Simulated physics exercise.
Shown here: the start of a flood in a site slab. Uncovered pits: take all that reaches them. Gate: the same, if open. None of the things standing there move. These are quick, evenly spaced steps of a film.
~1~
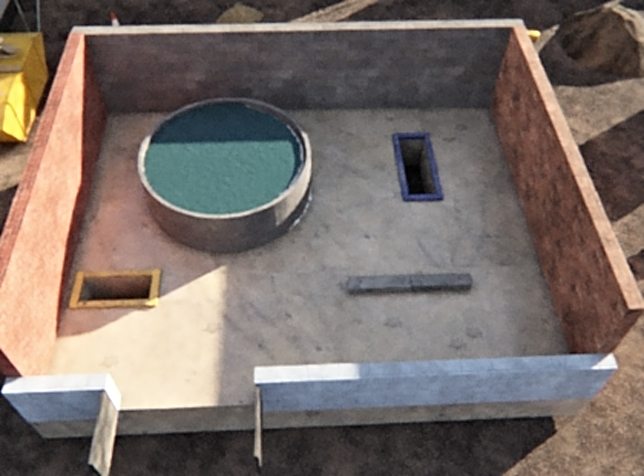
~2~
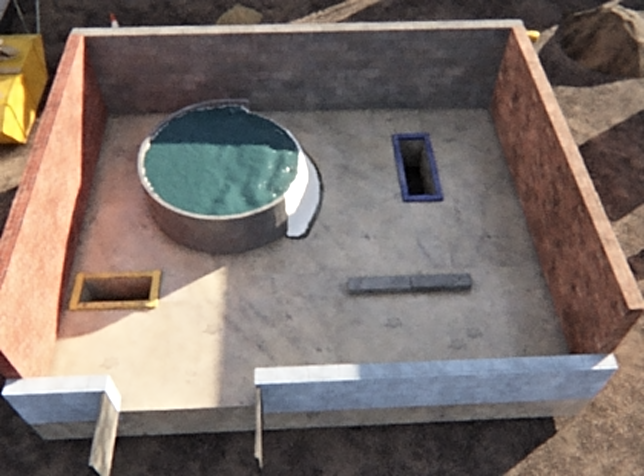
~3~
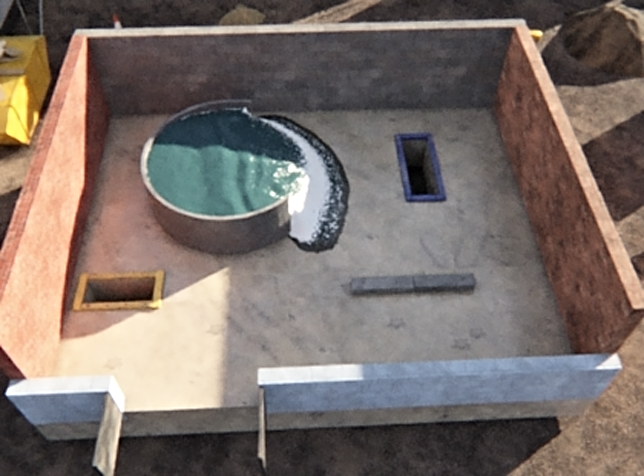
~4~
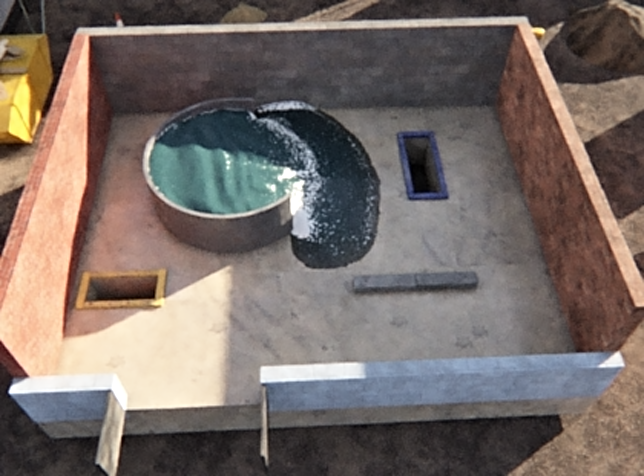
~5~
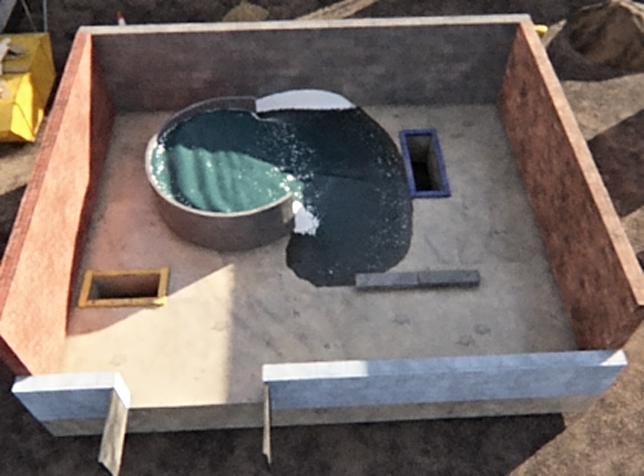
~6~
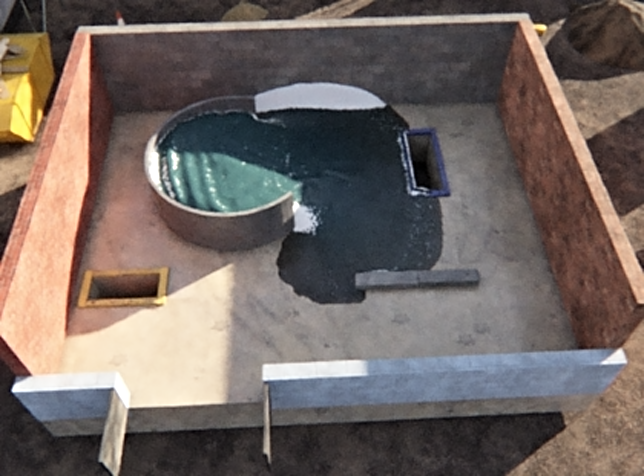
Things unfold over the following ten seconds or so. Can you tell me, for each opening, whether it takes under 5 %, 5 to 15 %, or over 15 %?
The gate will receive a cut falling short of five per cent, the blue pit will receive a cut exceeding fifteen per cent, the yellow pit will receive a cut falling short of five per cent.
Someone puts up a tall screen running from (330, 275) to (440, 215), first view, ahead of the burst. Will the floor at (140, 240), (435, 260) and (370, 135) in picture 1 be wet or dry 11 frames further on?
In the order you listed them: Unsoaked, unsoaked, soaked.
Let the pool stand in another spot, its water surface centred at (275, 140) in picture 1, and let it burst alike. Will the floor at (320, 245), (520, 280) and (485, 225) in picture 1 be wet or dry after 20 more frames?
In sequence: Unflooded, next inundated, then inundated.
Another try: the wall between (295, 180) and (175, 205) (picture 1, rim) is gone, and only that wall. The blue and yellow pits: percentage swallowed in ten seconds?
Blue 6 %, yellow 2 %.
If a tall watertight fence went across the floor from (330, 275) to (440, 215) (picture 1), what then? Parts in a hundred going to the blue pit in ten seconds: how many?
Blue: About 45 %.
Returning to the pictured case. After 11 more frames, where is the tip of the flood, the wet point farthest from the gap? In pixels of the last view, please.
Near (584, 373).
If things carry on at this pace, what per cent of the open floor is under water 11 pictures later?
I'd say 50 per cent.
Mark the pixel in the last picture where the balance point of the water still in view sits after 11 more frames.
I reckon somewhere around (347, 176).
A moment on, water covers 45 % of the floor; the gate 0 %, the blue pit 5 %, the yellow pit 0 %.
Next, water covers 50 % of the floor; the gate 0 %, the blue pit 14 %, the yellow pit 0 %.
Then, water covers 60 % of the floor; the gate 0 %, the blue pit 25 %, the yellow pit 0 %.
Later, water covers 90 % of the floor; the gate 0 %, the blue pit 34 %, the yellow pit 0 %.
In the end, water covers 100 % of the floor; the gate 3 %, the blue pit 37 %, the yellow pit 3 %.
